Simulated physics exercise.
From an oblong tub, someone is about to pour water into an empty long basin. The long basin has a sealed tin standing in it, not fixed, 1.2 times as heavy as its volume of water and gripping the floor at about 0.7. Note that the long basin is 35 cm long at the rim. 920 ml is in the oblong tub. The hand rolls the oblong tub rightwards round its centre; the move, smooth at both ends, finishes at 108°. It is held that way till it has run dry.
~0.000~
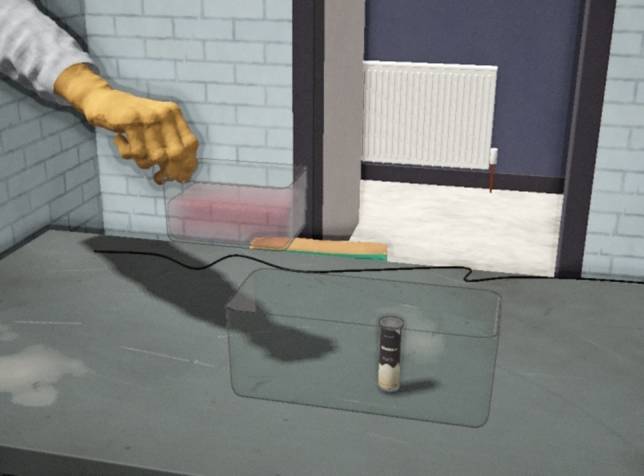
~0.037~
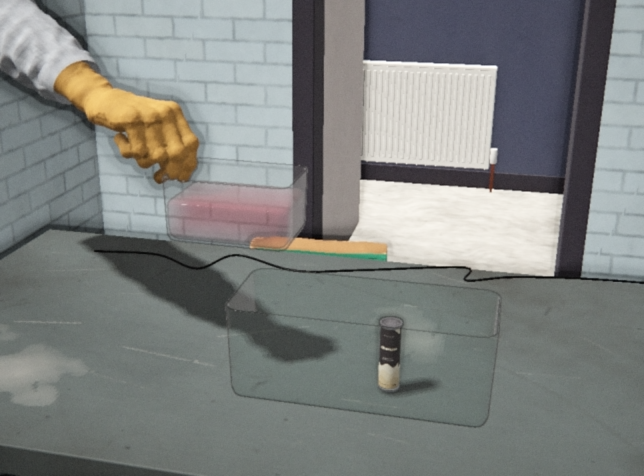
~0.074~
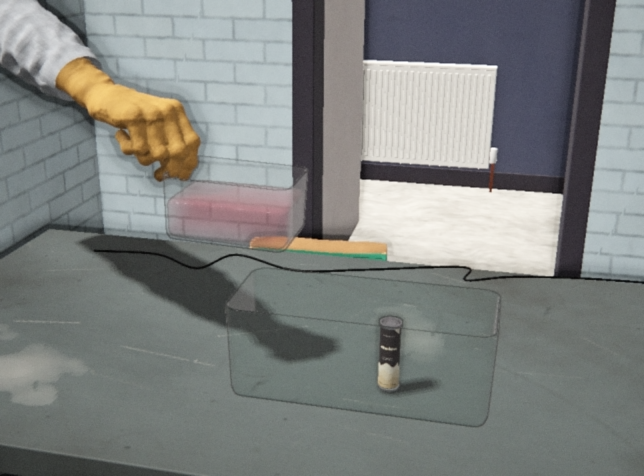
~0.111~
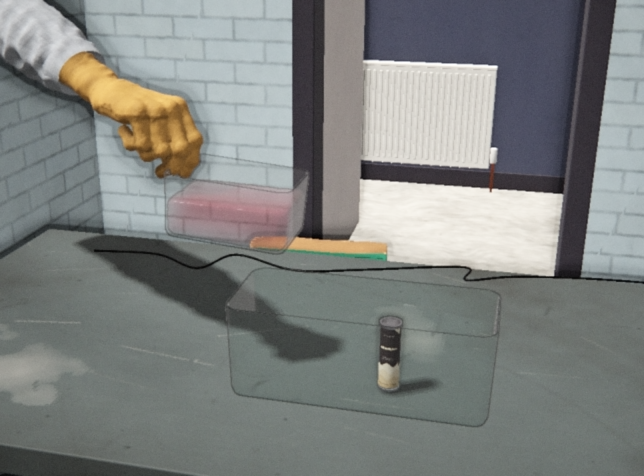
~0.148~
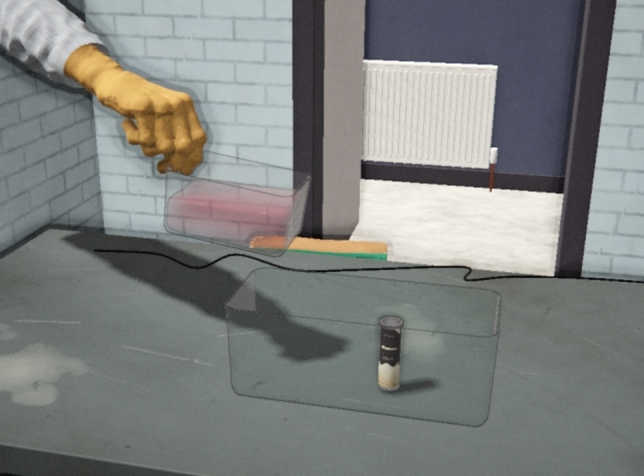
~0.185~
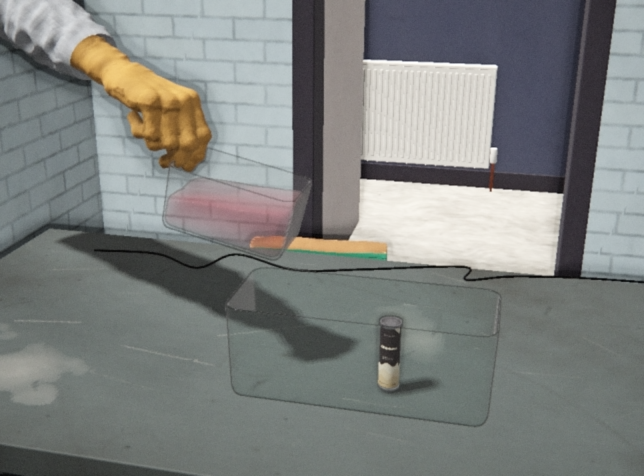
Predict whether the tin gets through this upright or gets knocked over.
Upright.
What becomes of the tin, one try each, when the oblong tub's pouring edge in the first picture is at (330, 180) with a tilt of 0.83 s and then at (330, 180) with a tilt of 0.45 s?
The tin overturns the first time and overturns the second time.
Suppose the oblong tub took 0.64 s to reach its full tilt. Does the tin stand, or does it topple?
Outcome - the tin remains standing.
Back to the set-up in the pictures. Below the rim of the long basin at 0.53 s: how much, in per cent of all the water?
At that time the basin holds about 12 per cent of the liquid.
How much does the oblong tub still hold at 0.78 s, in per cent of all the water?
Near 10 percent, more or less.
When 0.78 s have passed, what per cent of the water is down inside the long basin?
Roughly 84 %.
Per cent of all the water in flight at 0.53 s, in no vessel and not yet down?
I'd put it at about 38 percent.
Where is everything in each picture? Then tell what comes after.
It leans 0°; its right rim is at (298, 179); the water meets the walls at (181, 191) and (297, 200); the long basin's rim runs from (240, 288) to (499, 315); the tin's top is at (391, 326), in the first picture.
It leans 1°; its right rim is at (298, 179); the water meets the walls at (181, 190) and (297, 199), in the second picture.
It leans 2°; its right rim is at (299, 180); the water meets the walls at (181, 189) and (298, 200), in the third picture.
It leans 5°; its right rim is at (300, 183); the water meets the walls at (181, 188) and (298, 200), in the fourth picture.
It leans 8°; its right rim is at (302, 187); the water meets the walls at (182, 188) and (299, 201), in the fifth picture.
It leans 13°; its right rim is at (303, 192); the water meets the walls at (182, 187) and (300, 202), in the sixth picture.
Then, 0.53 s in, the tilt is 76° and 49 per cent is still to pour; the tin stands where it began.
Then, 0.78 s in, the tilt is 107° and 10 per cent is still to pour; the tin stands where it began.
Then, 1.04 s in, the tilt is 108° and 1 per cent is still to pour; the tin stands where it began.
Then, 1.33 s in, the tilt is 108° and 0 per cent is still to pour; the tin stands where it began.
Finally, the tin stands where it began.
